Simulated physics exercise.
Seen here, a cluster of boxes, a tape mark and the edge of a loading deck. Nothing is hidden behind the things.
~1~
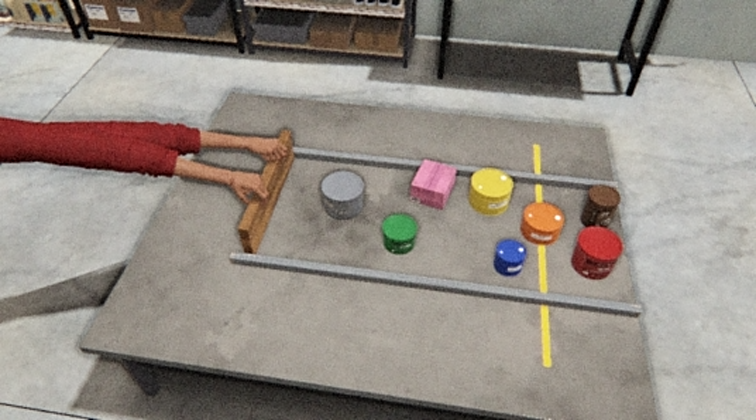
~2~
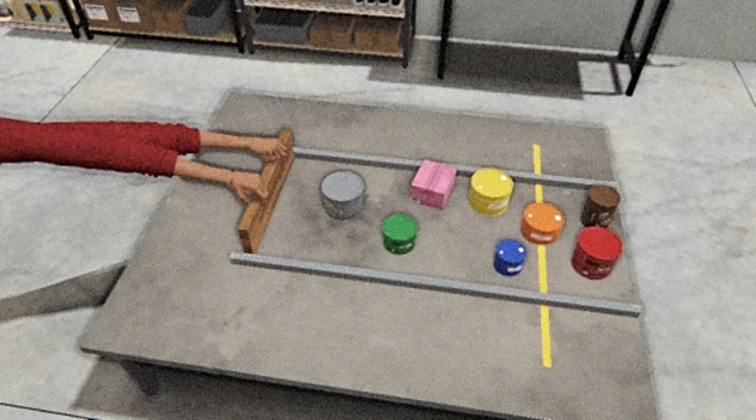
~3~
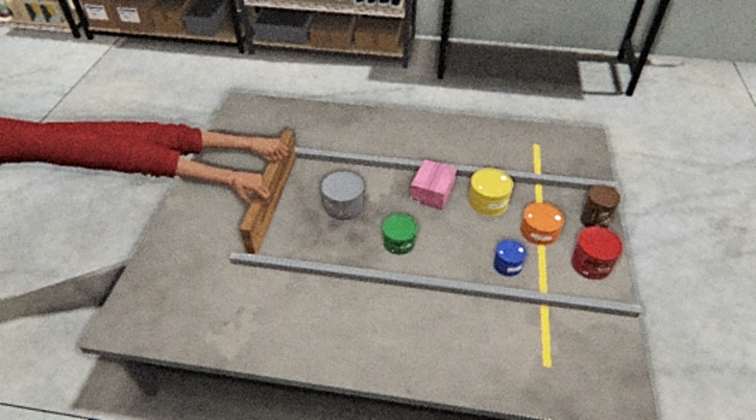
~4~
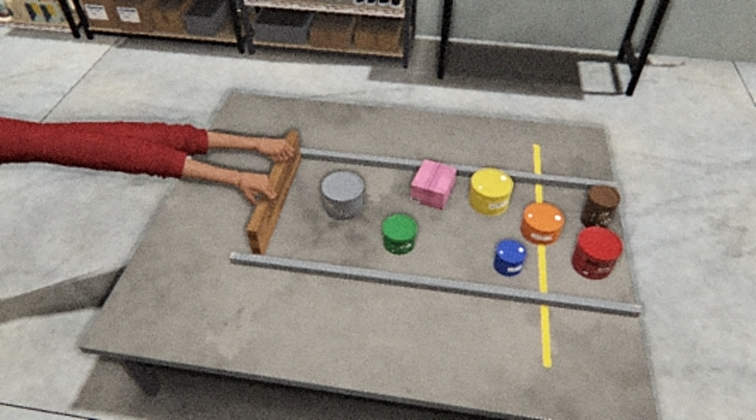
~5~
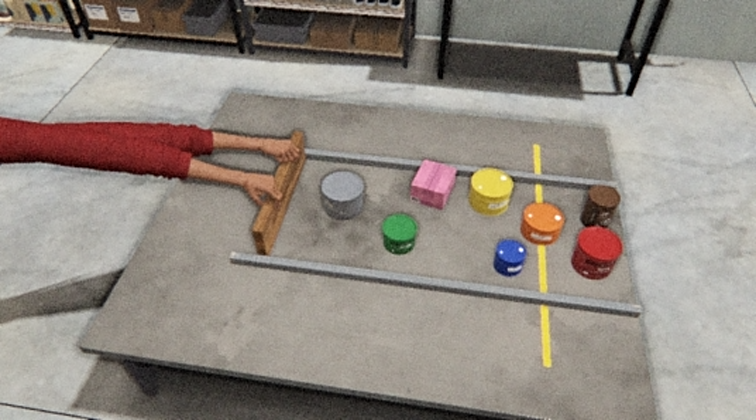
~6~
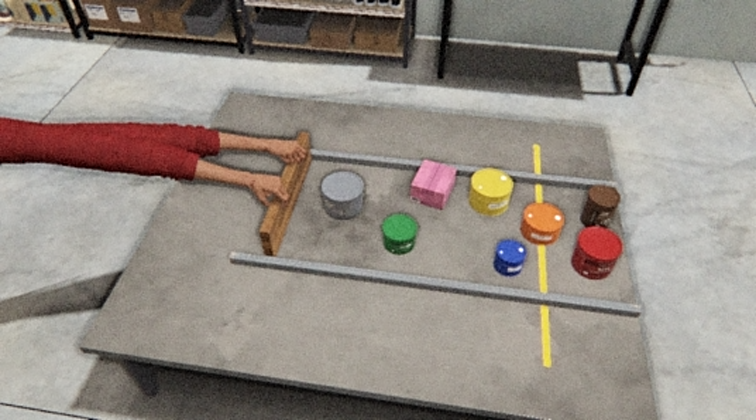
In a room with a pale concrete floor and shelves behind, a grey table is seen from above at an angle. Between two rails sit a grey pail, green pail, pink box, yellow, blue and orange canisters, and red and brown pails at right, near yellow tape. Red-sleeved arms at left slowly push a wooden plank slightly rightward, while the containers and camera stay still.
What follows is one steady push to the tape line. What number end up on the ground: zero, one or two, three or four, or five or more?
The number that fall off is one or two.
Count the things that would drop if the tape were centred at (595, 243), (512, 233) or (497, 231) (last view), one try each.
The counts: 4, 0 and 0.
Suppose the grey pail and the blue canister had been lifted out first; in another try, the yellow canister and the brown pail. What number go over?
It would be 1 and 0.
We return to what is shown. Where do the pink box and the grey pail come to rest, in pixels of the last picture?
The pink box stops around (558, 192); the grey pail around (564, 221).
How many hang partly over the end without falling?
That would be 0.
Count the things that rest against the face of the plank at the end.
The number is 3.
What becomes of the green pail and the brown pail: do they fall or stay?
The green pail remains up; the brown pail comes down.
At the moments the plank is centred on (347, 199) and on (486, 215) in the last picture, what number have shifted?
1 and 6.
Soon after, none off yet; brown pail at rest near (599, 208); red pail at rest near (596, 254); orange canister at rest near (542, 224).
In the end, the number that fall off is one or two; gone, brown pail.
